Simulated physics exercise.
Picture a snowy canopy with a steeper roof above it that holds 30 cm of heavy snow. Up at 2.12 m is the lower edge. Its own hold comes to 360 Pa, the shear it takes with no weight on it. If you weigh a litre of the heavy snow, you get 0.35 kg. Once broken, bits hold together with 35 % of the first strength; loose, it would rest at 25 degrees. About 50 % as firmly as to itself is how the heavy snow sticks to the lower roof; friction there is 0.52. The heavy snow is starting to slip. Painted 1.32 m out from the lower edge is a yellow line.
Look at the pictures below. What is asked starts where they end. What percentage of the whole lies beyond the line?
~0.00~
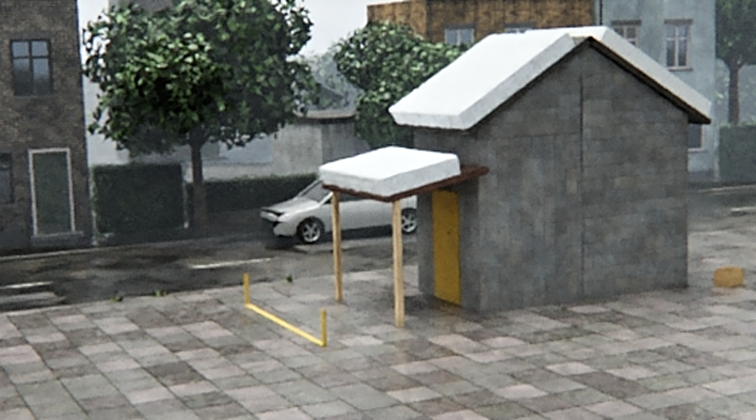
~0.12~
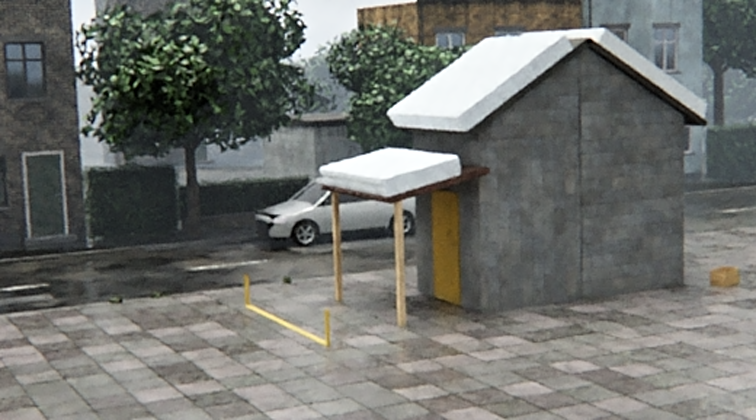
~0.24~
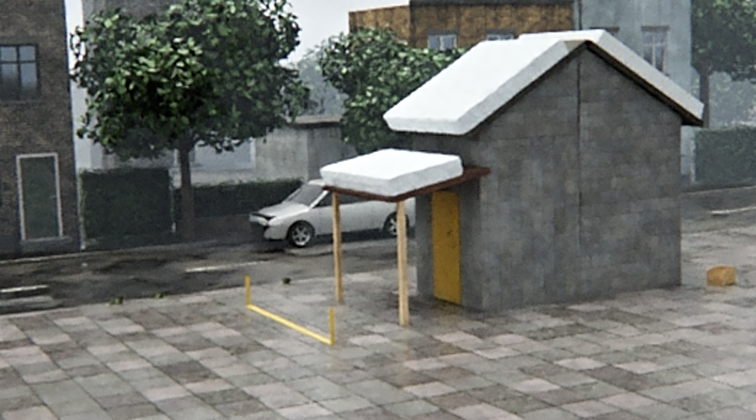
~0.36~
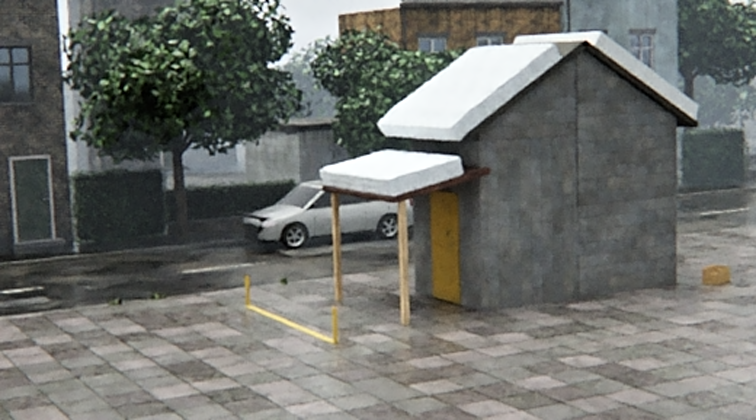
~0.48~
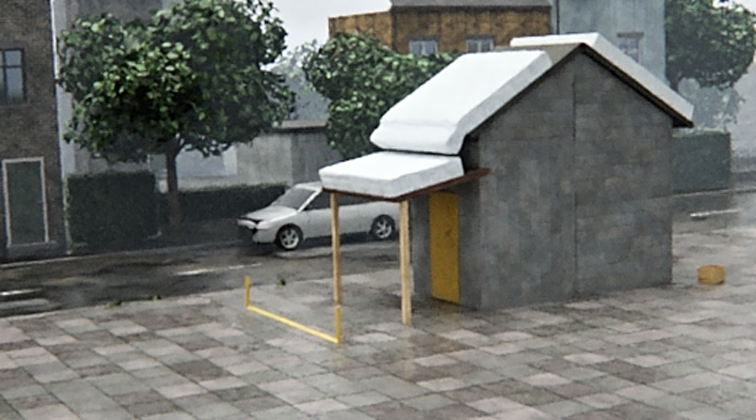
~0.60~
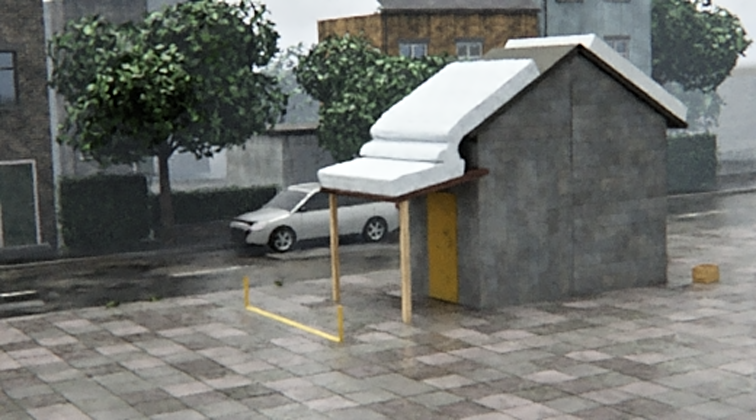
About 32 %.
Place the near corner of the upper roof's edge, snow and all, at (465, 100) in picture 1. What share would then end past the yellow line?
In that case it would be around 50 percent.
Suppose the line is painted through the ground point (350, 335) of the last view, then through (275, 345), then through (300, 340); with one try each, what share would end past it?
First try 40 per cent, second 14 per cent, third 22 per cent.
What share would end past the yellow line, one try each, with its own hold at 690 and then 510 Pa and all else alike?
First try roughly 20 per cent, second try roughly 25 per cent.
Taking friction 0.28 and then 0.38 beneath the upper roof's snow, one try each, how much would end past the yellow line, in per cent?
Try 1: 20 %; try 2: 12 %.
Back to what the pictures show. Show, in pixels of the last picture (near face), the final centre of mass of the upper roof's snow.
The spot is somewhere around (341, 281).
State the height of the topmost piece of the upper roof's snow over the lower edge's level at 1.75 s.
0.6 m, roughly.
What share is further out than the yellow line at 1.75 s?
Around 4 percent of it.
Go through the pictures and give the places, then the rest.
Leading edge of the heavy snow at (466, 128), in the first picture.
Leading edge of the heavy snow at (465, 122), its middle shifted 2.8 cm, 1 % of it past the upper edge, in one piece, in the second picture.
Leading edge of the heavy snow at (463, 130), its middle shifted 11 cm, 4 % of it past the upper edge, in one piece, in the third picture.
Leading edge of the heavy snow at (457, 128), its middle shifted 24 cm, 10 % of it past the upper edge, in one piece, in the fourth picture.
Leading edge of the heavy snow at (450, 135), its middle shifted 43 cm, 18 % of it past the upper edge, cracking, in the fifth picture.
Leading edge of the heavy snow at (440, 153), its middle shifted 67 cm, 28 % of it past the upper edge, cracking, in the sixth picture.
After 1.13 s, none is below the lower edge and 0 % is past the line.
After 1.75 s, 36 % is below the lower edge and 4 % is past the line.
After 2.38 s, 59 % is below the lower edge and 31 % is past the line.
After 3.00 s, 60 % is below the lower edge and 32 % is past the line.
After 3.40 s, at the end, 60 % is below the lower edge and 32 % is past the line.
